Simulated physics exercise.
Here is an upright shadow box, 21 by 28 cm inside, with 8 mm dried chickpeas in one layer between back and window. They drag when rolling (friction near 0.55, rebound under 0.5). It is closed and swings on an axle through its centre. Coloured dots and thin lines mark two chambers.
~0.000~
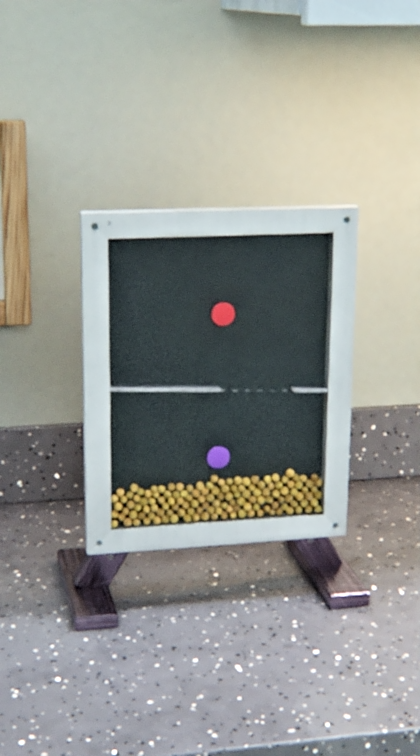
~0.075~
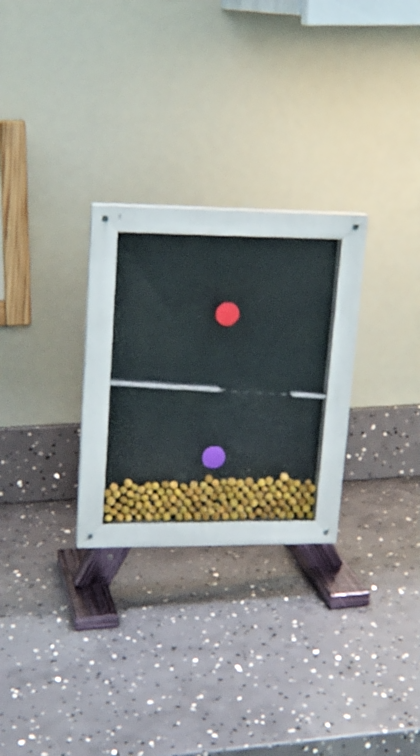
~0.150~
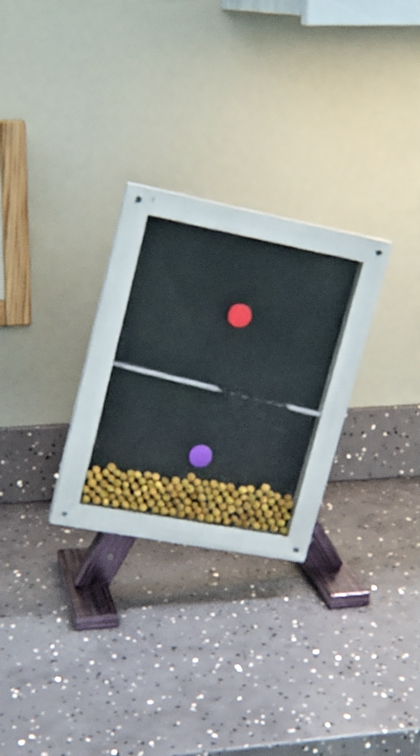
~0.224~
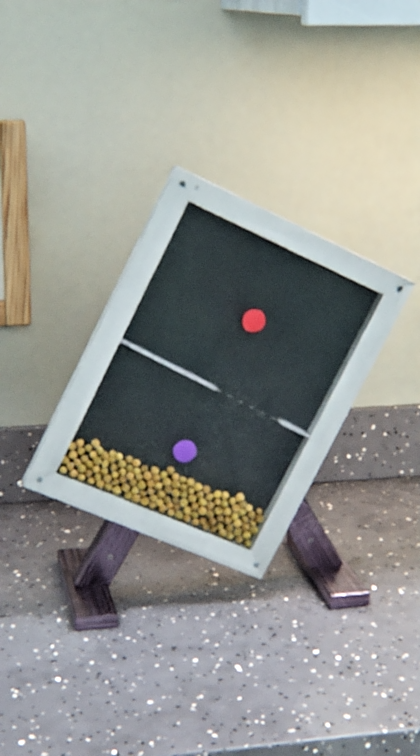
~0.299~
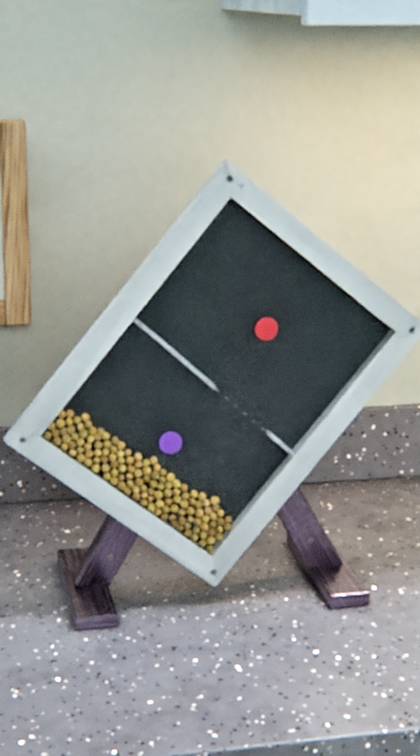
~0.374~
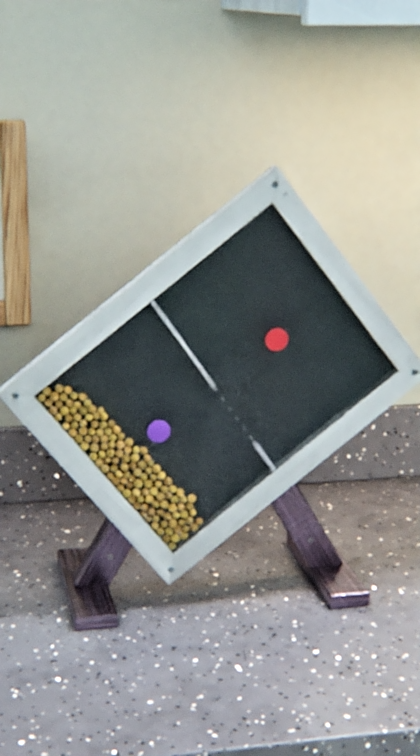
On a speckled countertop, a white-framed box of small yellowish balls turns clockwise on its stand, the balls staying heaped below a purple dot.
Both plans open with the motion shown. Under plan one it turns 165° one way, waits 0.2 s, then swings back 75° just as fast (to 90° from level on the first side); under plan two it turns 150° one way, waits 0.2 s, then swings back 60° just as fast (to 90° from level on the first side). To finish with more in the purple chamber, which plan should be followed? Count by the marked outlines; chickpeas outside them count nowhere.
The second one.
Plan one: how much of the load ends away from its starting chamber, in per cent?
Roughly 80 per cent.
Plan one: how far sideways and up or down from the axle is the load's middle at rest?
About 5 cm right and 8 cm below.
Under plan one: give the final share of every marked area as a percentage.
Red chamber: 80; purple chamber: 20.
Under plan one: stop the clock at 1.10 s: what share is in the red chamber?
Roughly 40 per cent.
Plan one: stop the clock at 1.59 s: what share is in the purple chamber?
About 20 per cent.
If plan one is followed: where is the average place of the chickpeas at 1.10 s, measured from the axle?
About 6 cm left and 2 cm below.
Plan one. After 1.10 s, it stands 165° clockwise; the chickpeas' middle is 6 cm left of and 2 cm below the centre; red 40 %, purple 60 %.
After 1.59 s, it stands 128° clockwise; the chickpeas' middle is 3 cm right of and 9 cm below the centre; red 80 %, purple 20 %.
After 1.88 s, it stands 90° clockwise; the chickpeas' middle is 7 cm right of and 6 cm below the centre; red 80 %, purple 20 %.
All still by 3.0 s, it stands 90° clockwise; red 80 %, purple 20 %.
Plan two would end with red 65 %, purple 35 %.
